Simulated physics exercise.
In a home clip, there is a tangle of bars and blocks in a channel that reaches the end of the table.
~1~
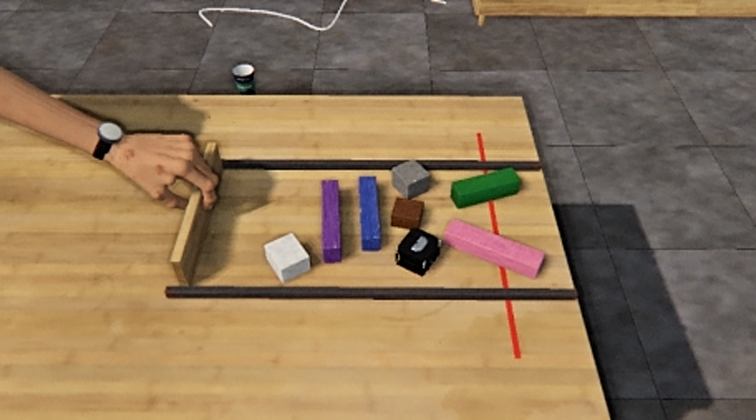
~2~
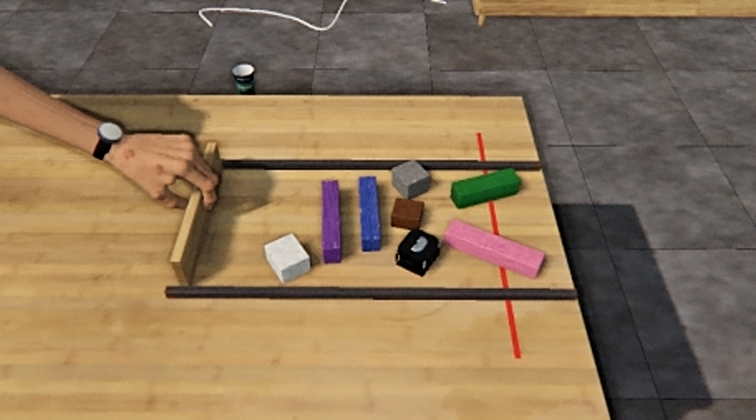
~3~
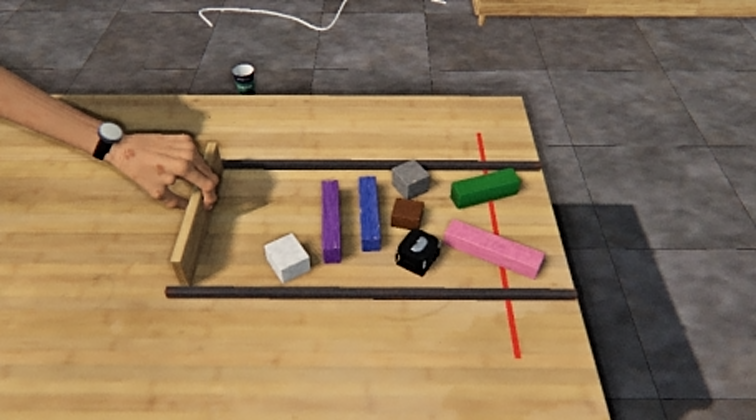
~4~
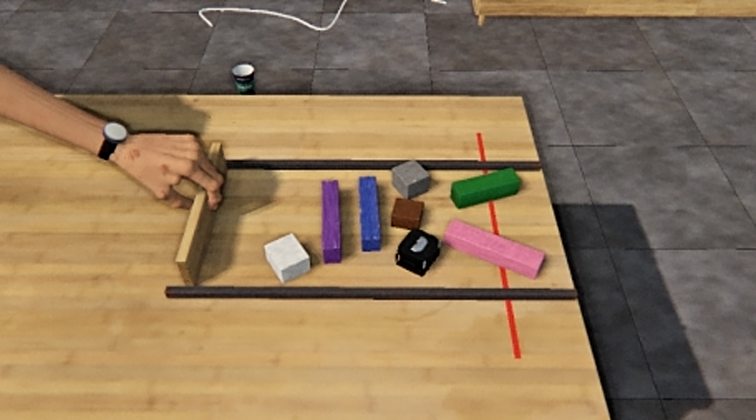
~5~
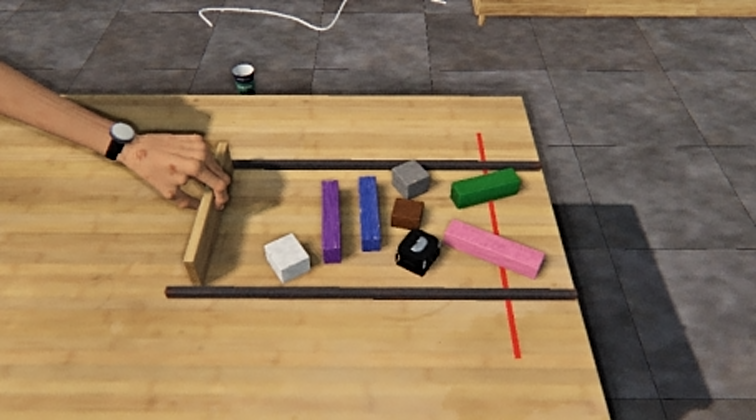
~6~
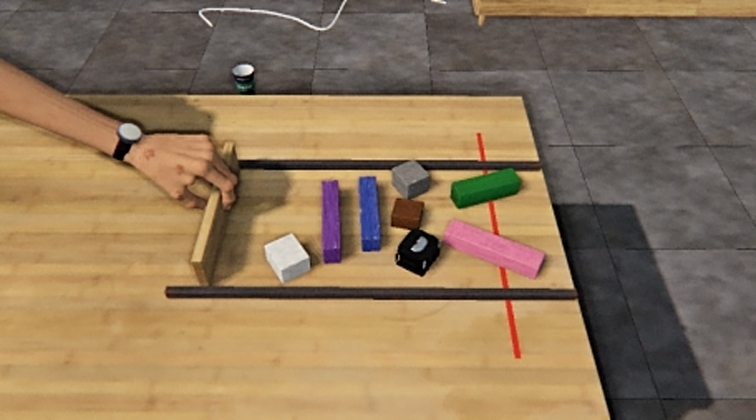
To begin with, a hand holds a wooden board upright between two dark rails on a table, left of a loose group of coloured bars and blocks. The hand then slides the board slightly to the right, while the blocks, the bars and the red tape stay still.
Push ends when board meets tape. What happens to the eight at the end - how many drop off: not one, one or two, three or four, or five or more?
Most likely, a single one or a pair will tumble down.
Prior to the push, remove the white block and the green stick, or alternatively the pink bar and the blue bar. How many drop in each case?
The first count is 0 and the second is 1.
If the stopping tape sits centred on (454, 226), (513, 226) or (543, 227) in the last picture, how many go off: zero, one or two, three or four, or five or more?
So, tape by tape, it's none at all, then 3 or 4, then five or more.
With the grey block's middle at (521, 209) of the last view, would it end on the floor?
Placed there, it goes off the edge.
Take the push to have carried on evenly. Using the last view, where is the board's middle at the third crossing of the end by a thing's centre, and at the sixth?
About (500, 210) and about (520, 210).
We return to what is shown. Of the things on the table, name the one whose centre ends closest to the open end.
Answer - the brown block.
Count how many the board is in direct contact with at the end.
2 touch it.
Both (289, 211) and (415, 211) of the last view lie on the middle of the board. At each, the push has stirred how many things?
So far 1, and 8 at the second.
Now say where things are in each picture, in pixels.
In the first frame, green stick (485, 188); pink bar (493, 248); black case (418, 252); board (200, 210); tape (495, 226).
In the second frame, pink bar (493, 249); white block (288, 258).
In the third frame, black case (418, 252); board (200, 210).
In the fourth frame, green stick (485, 188); brown block (407, 214).
In the fifth frame, pink bar (493, 249); grey block (411, 180).
In the sixth frame, green stick (485, 188); pink bar (493, 249); black case (418, 252); board (219, 210); tape (495, 226).
Soon after, none off yet; green stick at rest near (485, 188); pink bar at rest near (493, 249); black case at rest near (418, 252).
At rest, the number that fall off is one or two; fallen, pink bar and green stick.
